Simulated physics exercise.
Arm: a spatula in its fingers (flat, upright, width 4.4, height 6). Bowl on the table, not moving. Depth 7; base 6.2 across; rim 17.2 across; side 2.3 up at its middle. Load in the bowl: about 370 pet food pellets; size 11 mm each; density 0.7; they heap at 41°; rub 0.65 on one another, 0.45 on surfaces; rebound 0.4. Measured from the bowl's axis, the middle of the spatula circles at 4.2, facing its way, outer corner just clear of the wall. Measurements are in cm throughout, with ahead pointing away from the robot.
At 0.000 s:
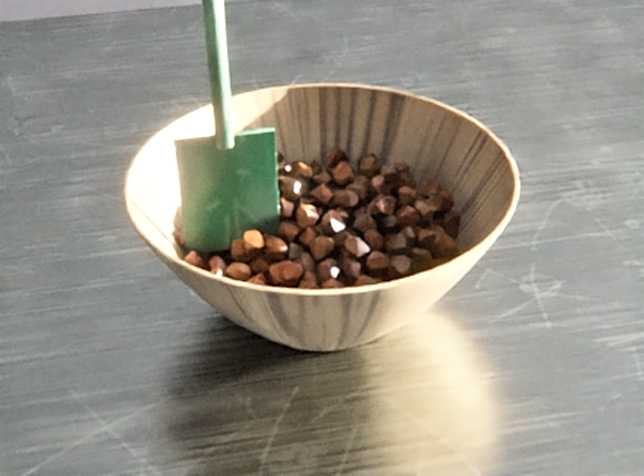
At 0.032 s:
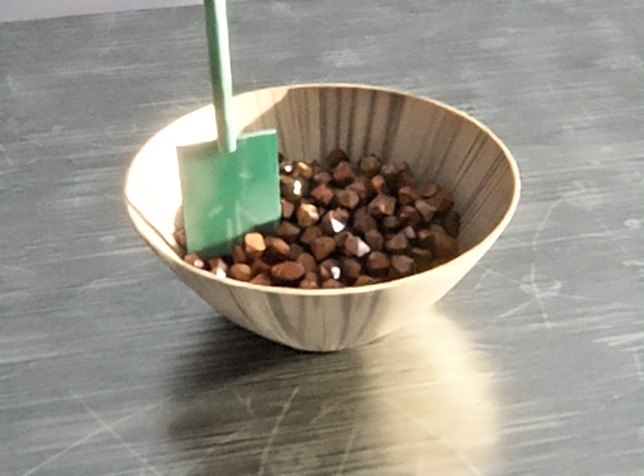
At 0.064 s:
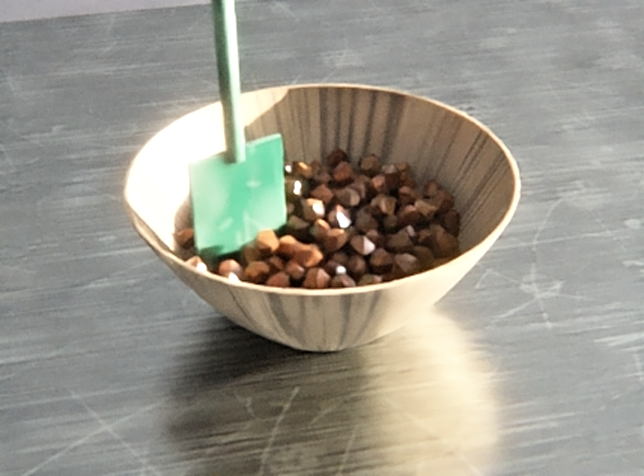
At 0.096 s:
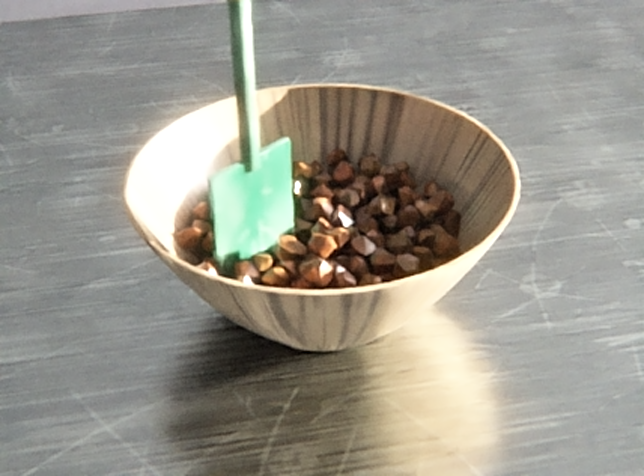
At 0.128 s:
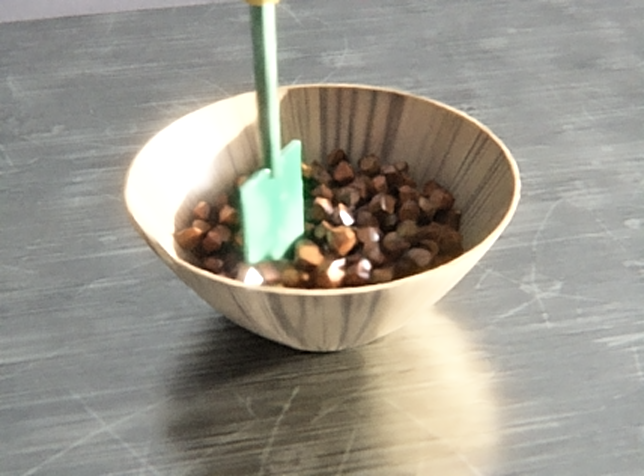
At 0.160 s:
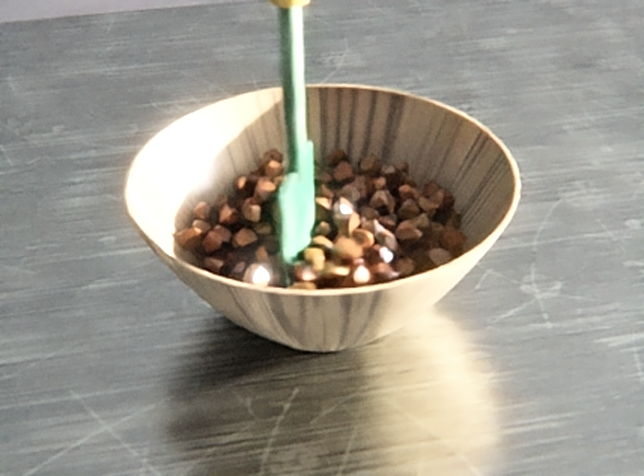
A green spatula dipped in a striped wooden bowl of brown pellets swept from the left side toward the middle, turning edge-on as it pushed through them, while the bowl stayed still on the table.
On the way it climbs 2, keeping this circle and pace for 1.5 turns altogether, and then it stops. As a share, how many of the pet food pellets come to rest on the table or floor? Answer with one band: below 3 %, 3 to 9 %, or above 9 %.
3 to 9 %.
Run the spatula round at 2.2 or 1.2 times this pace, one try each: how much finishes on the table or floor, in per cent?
About 20 and 10 per cent.
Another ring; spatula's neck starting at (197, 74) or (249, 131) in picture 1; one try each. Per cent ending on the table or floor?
I'd put it at around 0 and 5 percent.
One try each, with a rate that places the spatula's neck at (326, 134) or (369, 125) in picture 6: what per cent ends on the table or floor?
So, roughly 10 percent the first time and 15 percent the second.
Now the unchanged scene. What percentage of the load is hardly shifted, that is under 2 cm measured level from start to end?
About 60 percent.
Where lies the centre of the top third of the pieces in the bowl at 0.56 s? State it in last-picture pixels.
Upper-third centre: Approx. (293, 162) px.
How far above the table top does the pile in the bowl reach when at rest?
About 7.0 cm.
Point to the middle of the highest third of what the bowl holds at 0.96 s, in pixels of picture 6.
Close to pixel (319, 237).
After 0.56 s, 252° round, highest piece 9 above the table; 358 in the bowl, 3 on the table or floor, 6 in flight or on the tool.
After 0.96 s, 78° round, highest piece 8 above the table; 346 in the bowl, 21 on the table or floor.
After 1.35 s, 180° round, highest piece 8 above the table; 345 in the bowl, 22 on the table or floor.
After 2.05 s, 180° round, highest piece 8 above the table; 345 in the bowl, 22 on the table or floor.
At rest, 345 in the bowl, 22 on the table or floor. That is 6 % on the table or floor.
